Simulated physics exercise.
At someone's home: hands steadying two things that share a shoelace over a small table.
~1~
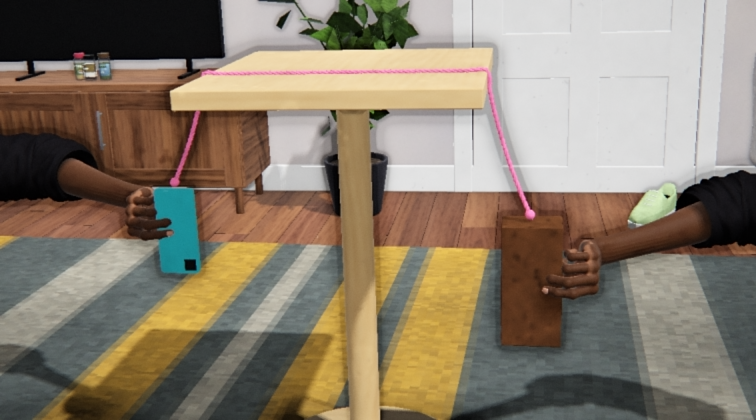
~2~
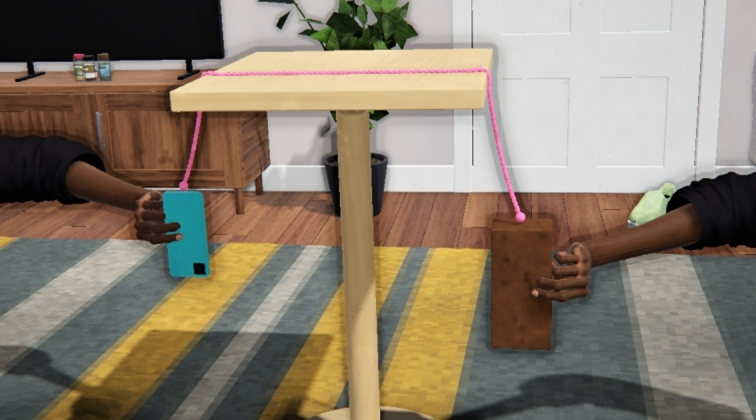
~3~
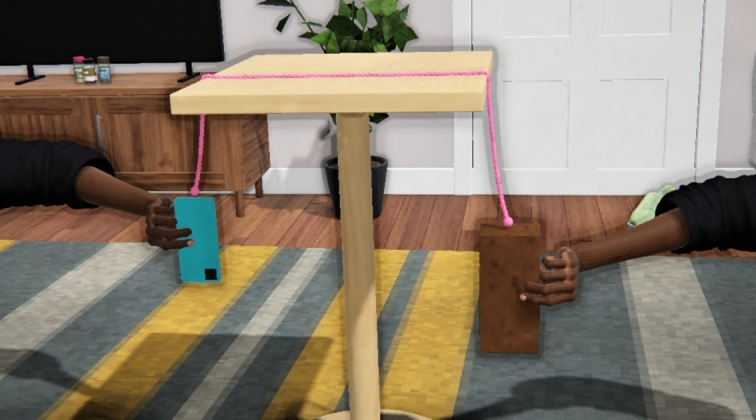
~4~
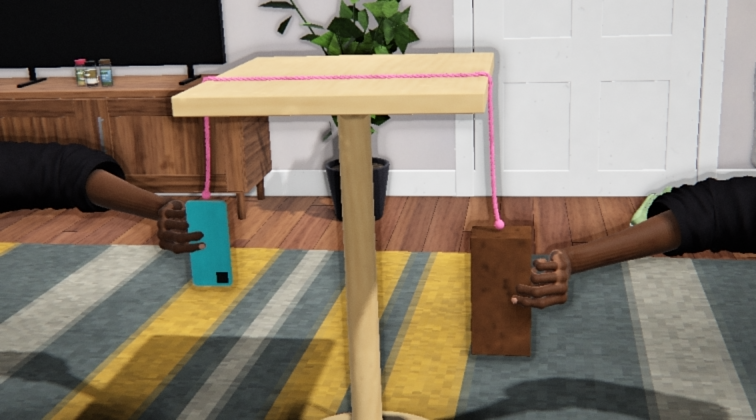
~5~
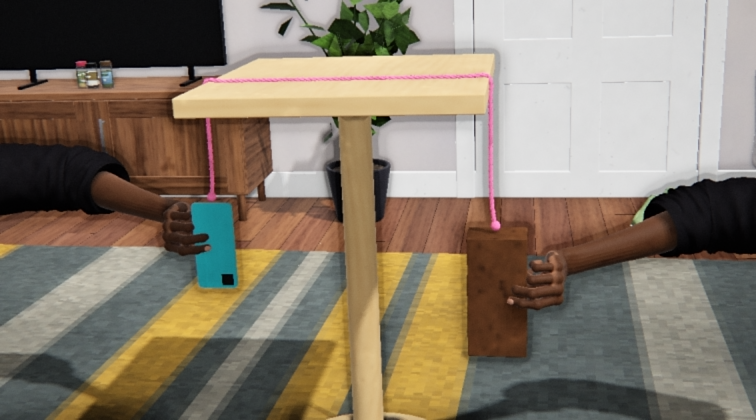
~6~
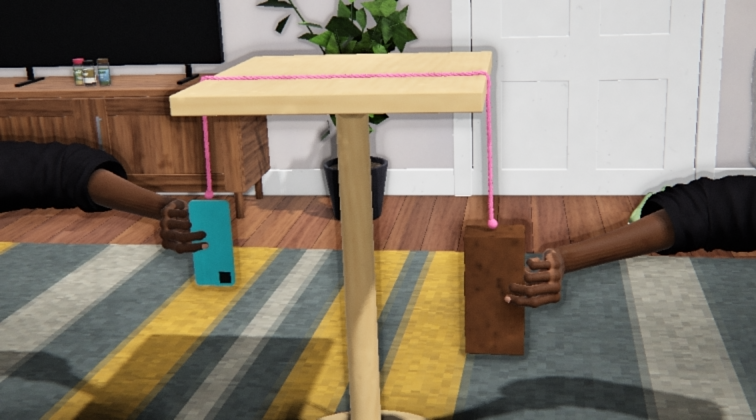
Two hands held a blue phone and a brown brick, joined by a pink shoelace draped across a small wooden table, and moved them slightly inward and down until the lace hung nearly straight.
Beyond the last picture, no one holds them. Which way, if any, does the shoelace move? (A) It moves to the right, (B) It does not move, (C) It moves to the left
It moves to the right.
Then, 0.48 s later than the last view, left phone pulled up onto the top; right brick lower.
Then, 1.00 s later than the last view, left phone down on the floor; right brick down on the floor.
Finally, left phone down on the floor; right brick down on the floor. The shoelace slides rightwards.
